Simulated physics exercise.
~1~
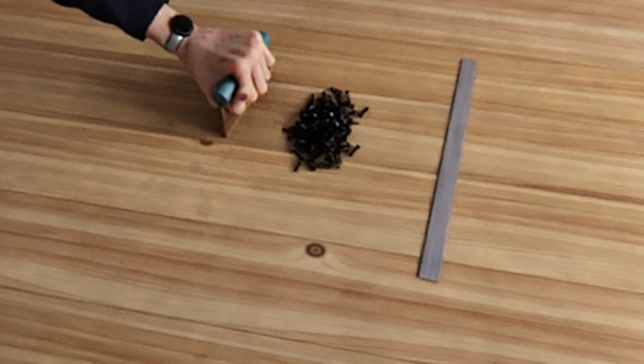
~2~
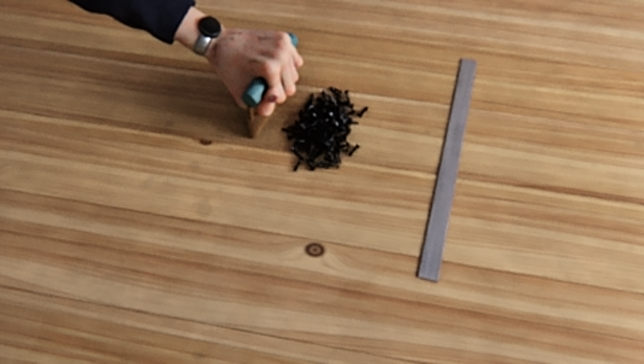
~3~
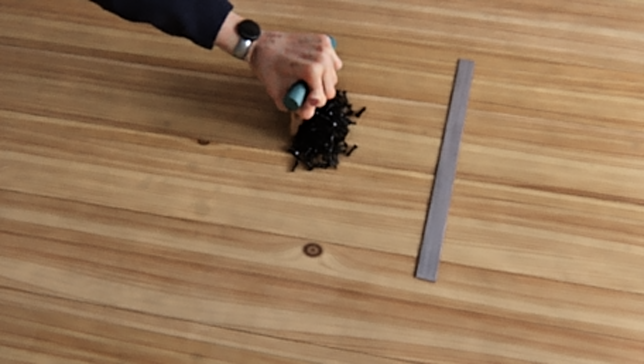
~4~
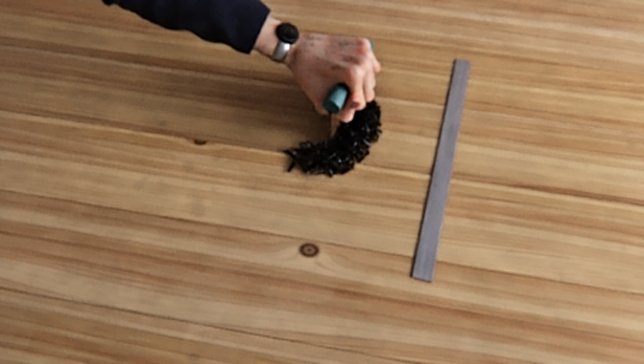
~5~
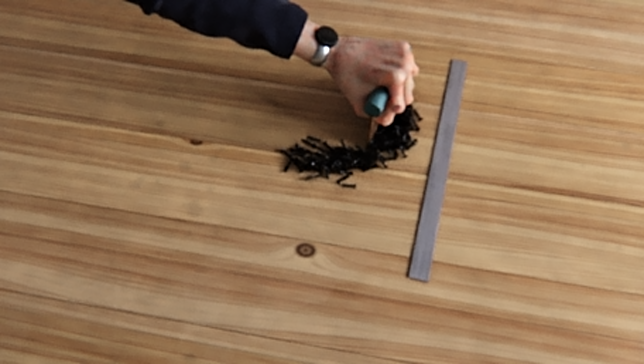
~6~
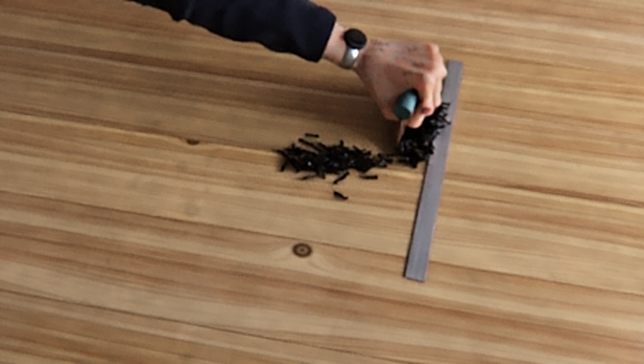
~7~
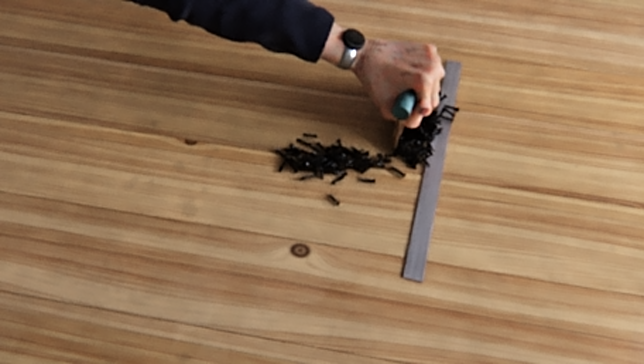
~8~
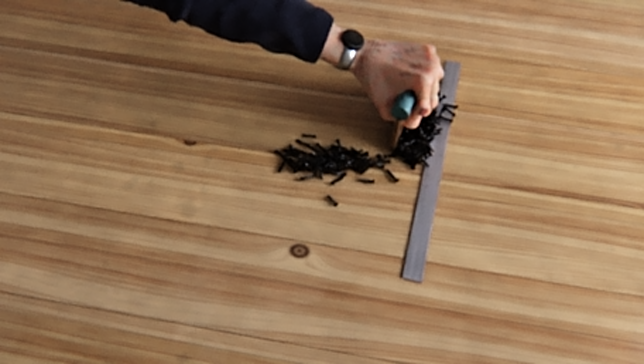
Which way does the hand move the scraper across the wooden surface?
The hand moves the scraper to the right, through the dark pile and toward the grey strip.
On a wooden tabletop, a hand wearing a watch pushes a small scraper right into a pile of black screws, spreading them toward a flat grey strip. The hand stops at the strip, with a few screws on it and most left trailing behind.
